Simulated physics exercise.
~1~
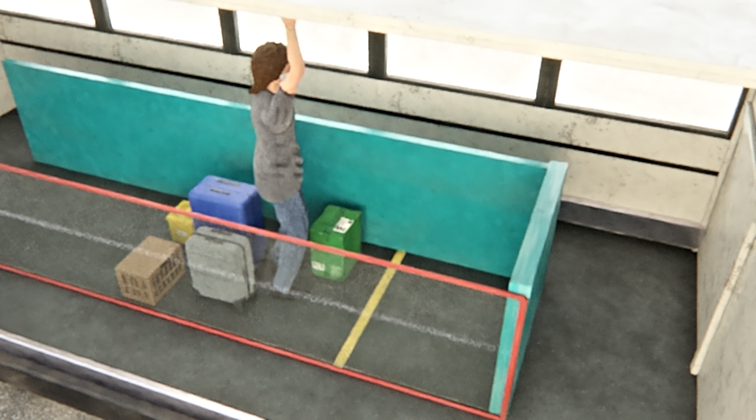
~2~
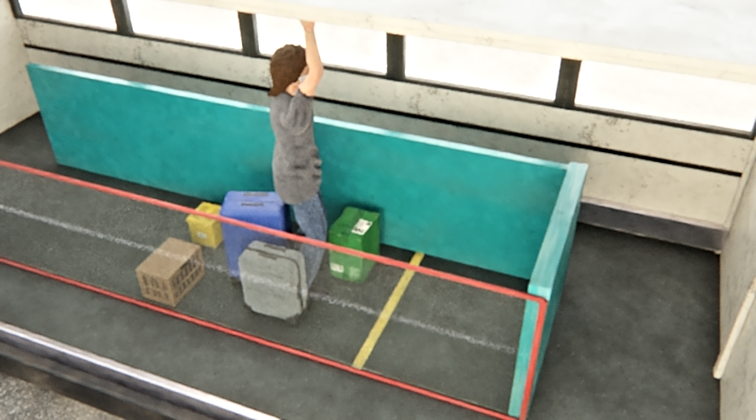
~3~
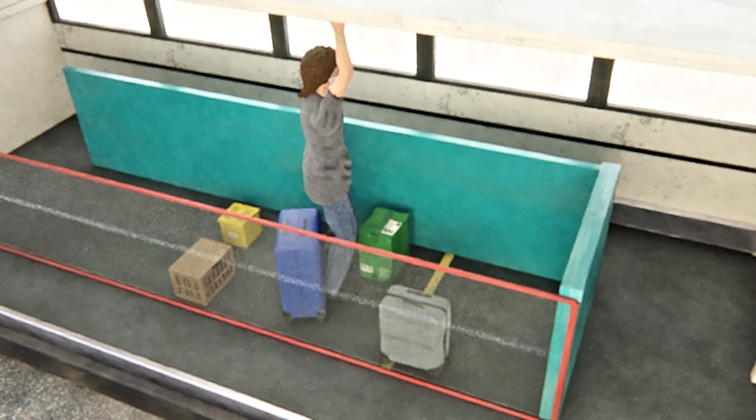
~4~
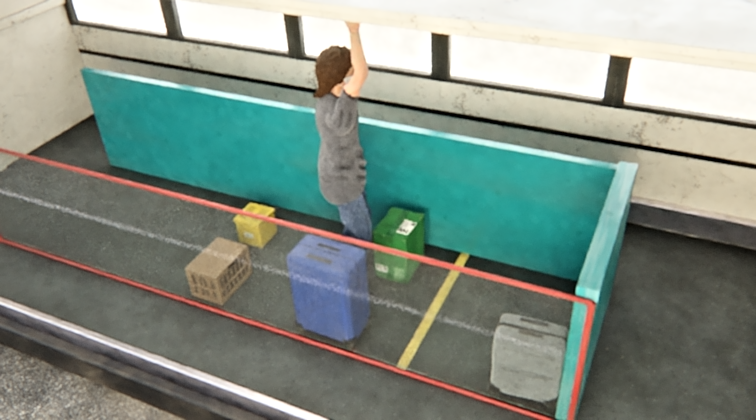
On a bus, a grey case rolls right past the yellow line while a blue case stops short.
